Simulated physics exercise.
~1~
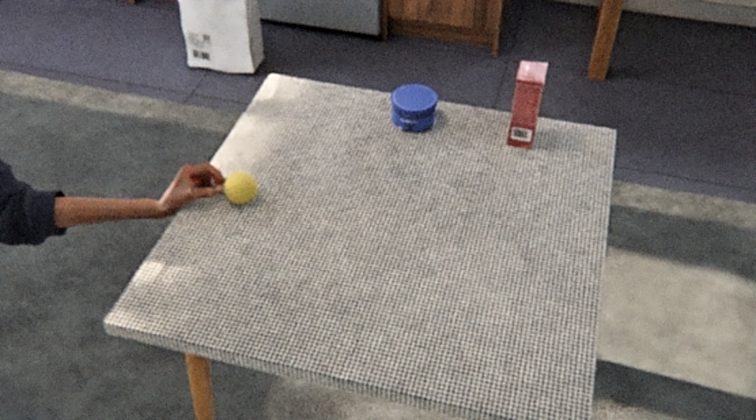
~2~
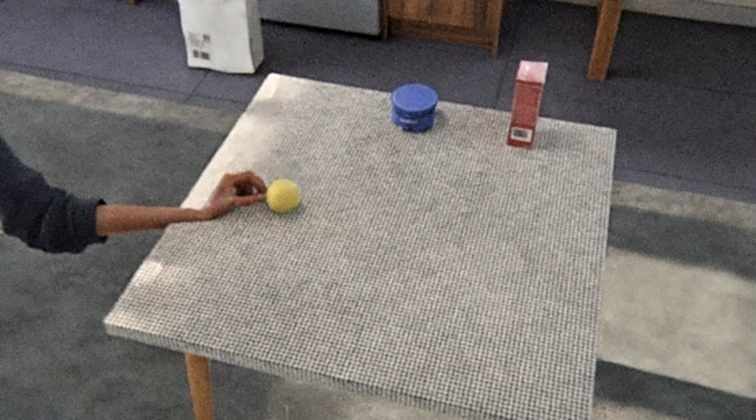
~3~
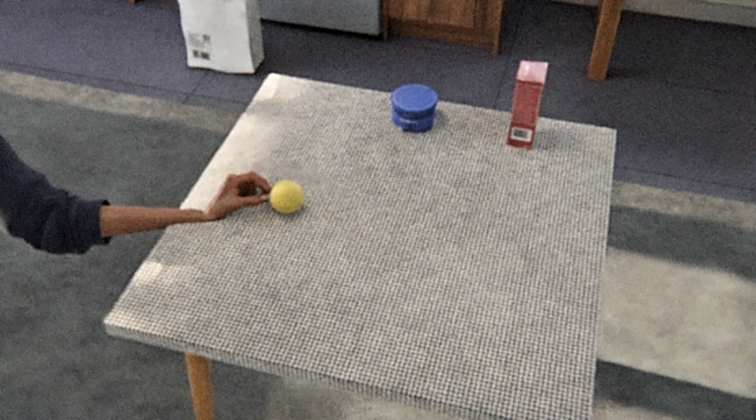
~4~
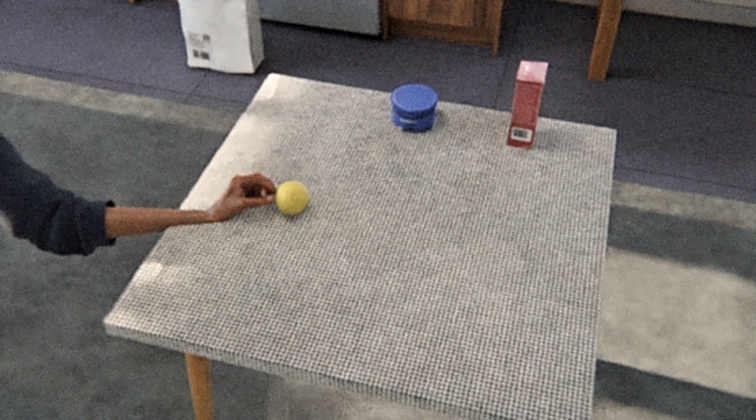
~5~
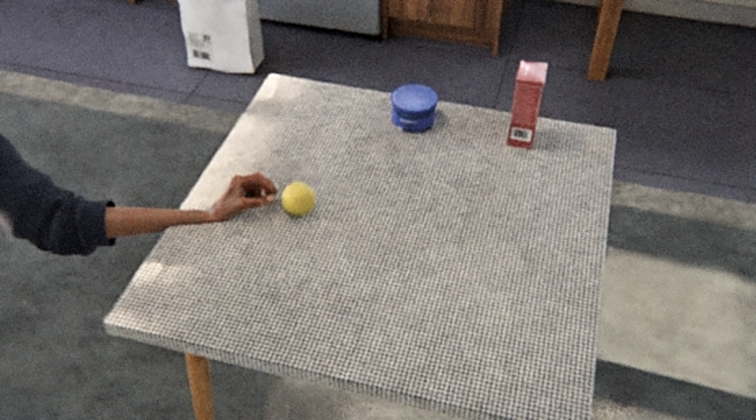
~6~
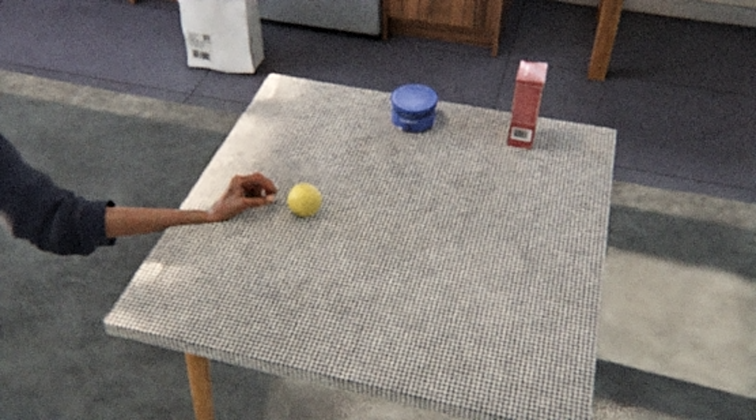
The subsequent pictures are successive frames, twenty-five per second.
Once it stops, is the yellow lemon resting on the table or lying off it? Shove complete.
It keeps to the table.
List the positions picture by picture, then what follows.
Under the hand; yellow lemon (241, 188), in the first frame.
Under the hand; yellow lemon (283, 196), in the second frame.
Under the hand; yellow lemon (287, 197), in the third frame.
Yellow lemon (292, 198), in the fourth frame.
Yellow lemon (299, 199), in the fifth frame.
Yellow lemon (305, 201) rolled a little, in the sixth frame.
Then, 0.20 s after the last picture, yellow lemon rolled about its own width near (332, 206).
Then, 0.40 s after the last picture, yellow lemon rolled well along near (354, 210).
Then, 0.80 s after the last picture, yellow lemon rolled well along near (385, 216).
At rest, moved from the start, yellow lemon. Seen from the same camera at the end, yellow lemon near (395, 218).
